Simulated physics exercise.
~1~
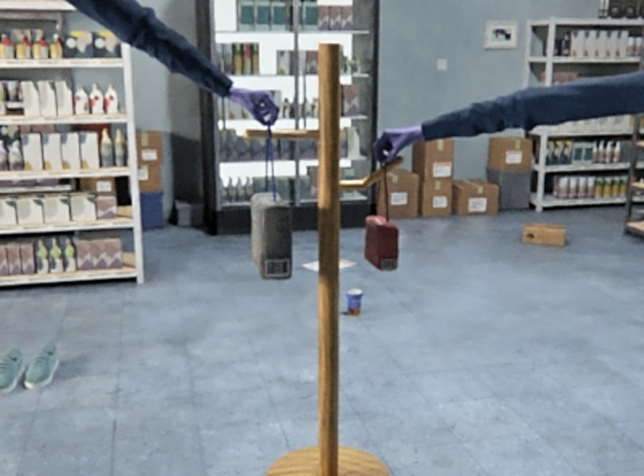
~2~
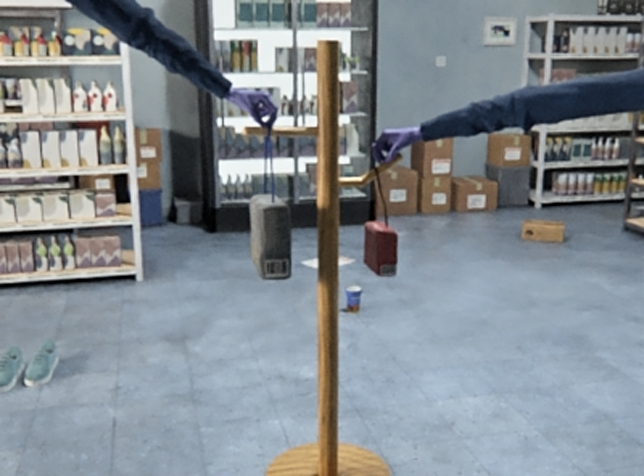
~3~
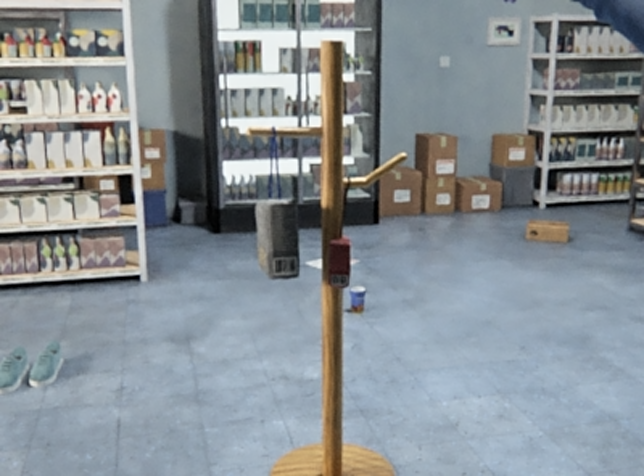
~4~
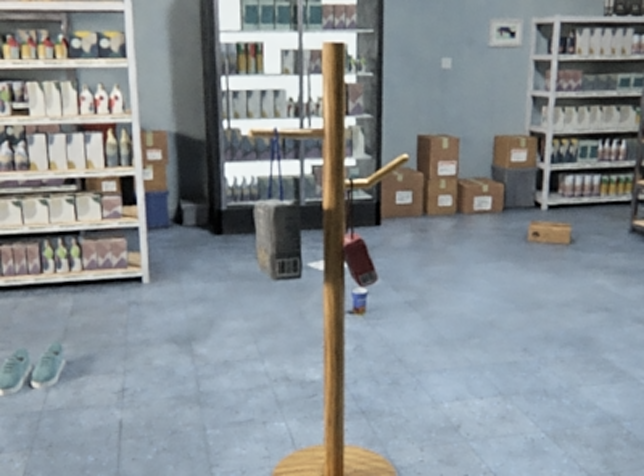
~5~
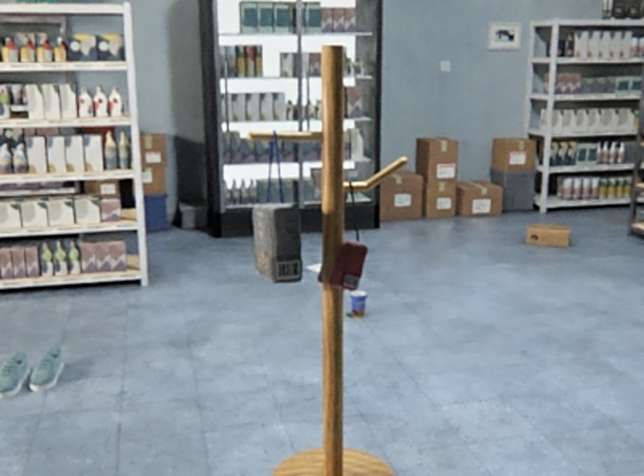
Gloved hands hanging a grey bag and a red pouch on a wooden post, then withdrawing as the pouch swings, both staying hung.
